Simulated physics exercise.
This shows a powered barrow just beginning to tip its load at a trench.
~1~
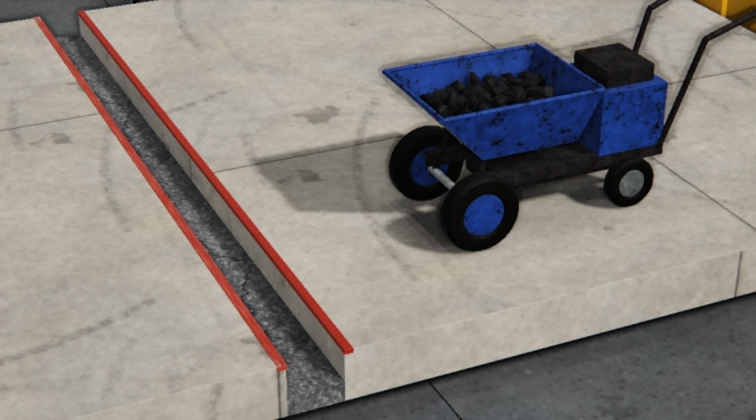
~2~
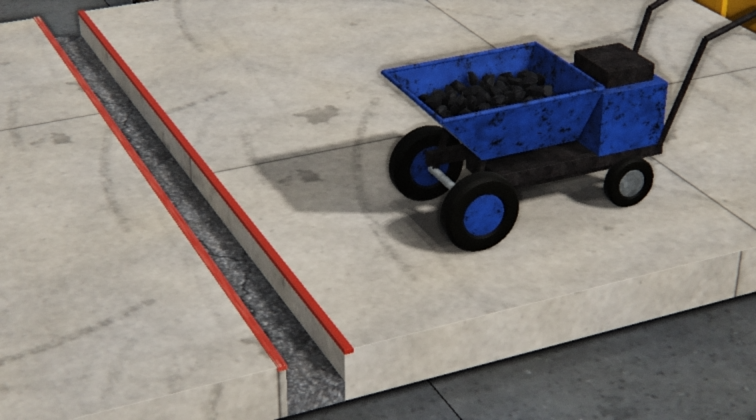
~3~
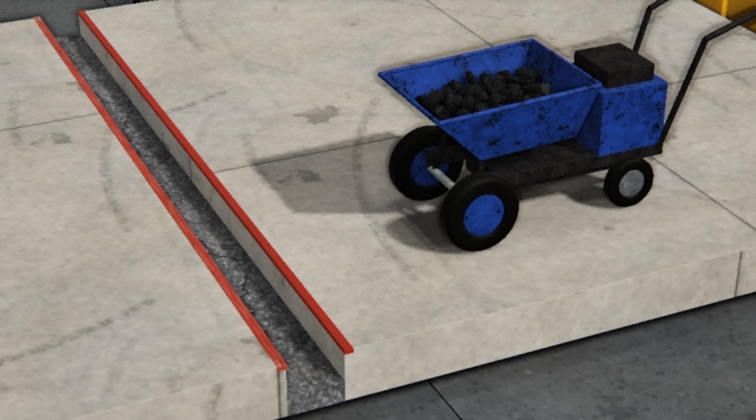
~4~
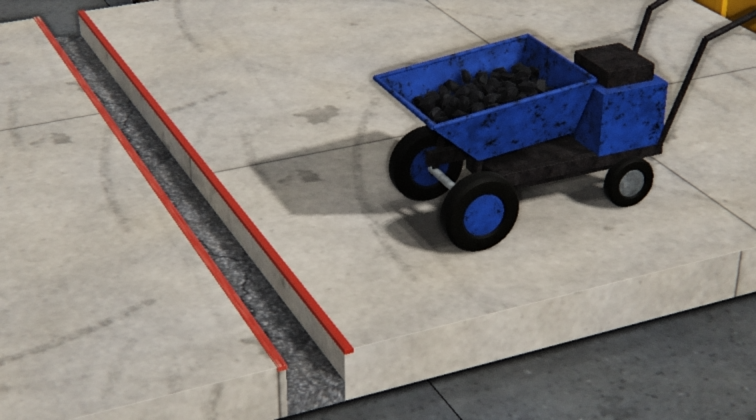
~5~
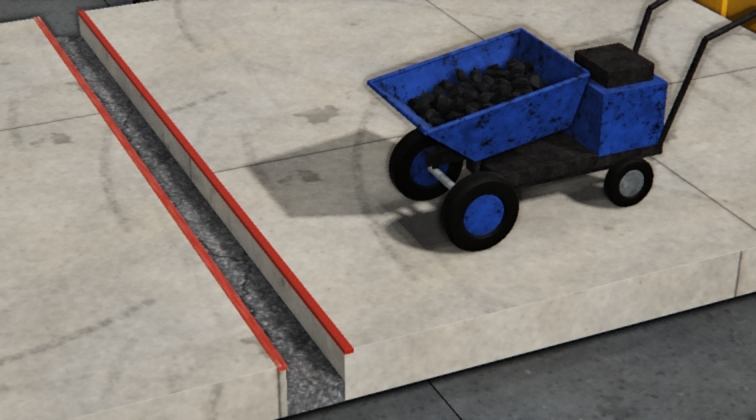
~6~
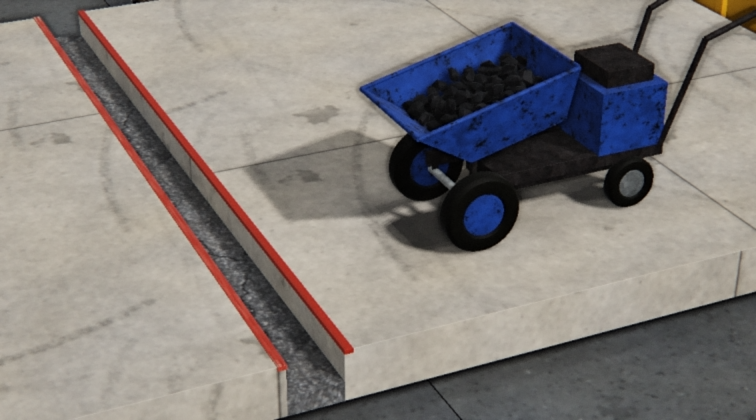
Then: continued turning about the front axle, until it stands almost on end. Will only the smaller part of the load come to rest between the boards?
Predicted result: Mostly out.
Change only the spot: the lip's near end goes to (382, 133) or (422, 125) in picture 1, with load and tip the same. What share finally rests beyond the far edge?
Try 1 about 0 %, try 2 about 0 %.
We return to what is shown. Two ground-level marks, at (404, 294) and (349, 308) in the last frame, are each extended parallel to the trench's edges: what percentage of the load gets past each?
In order: Near 80 %, then 40 %.
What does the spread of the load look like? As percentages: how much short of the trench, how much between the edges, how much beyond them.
Shares - short: 60 %, between: 25 %, beyond: 0 %.
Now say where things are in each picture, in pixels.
The first frame shows lip of the skip near (443, 121), level; top of the load near (507, 101), lumps of coal; first edge of the trench near (321, 314); far edge near (256, 329), the trench under half as wide as the skip, and about half as deep as wide.
The second frame shows lip of the skip near (442, 122), level; top of the load near (506, 101).
The third frame shows lip of the skip near (439, 124), tipped barely; top of the load near (516, 92).
The fourth frame shows lip of the skip near (433, 128), tipped barely; top of the load near (512, 89).
The fifth frame shows lip of the skip near (427, 133), tipped a little; top of the load near (518, 80).
The sixth frame shows lip of the skip near (419, 140), tipped a little; top of the load near (520, 88); first edge of the trench near (321, 314); far edge near (256, 329).
Shortly afterwards, skip tipped well over; the whole lot in the skip.
Next, skip tipped steeply; the bulk in the skip; near a quarter short of the trench; only a few falling.
Some moments later, skip tipped right over; near a quarter in the skip; near two thirds short of the trench; near a quarter in or heaped over the trench.
In the end, skip tipped right over; near a quarter in the skip; near two thirds short of the trench; near a quarter in or heaped over the trench; none at all beyond it.
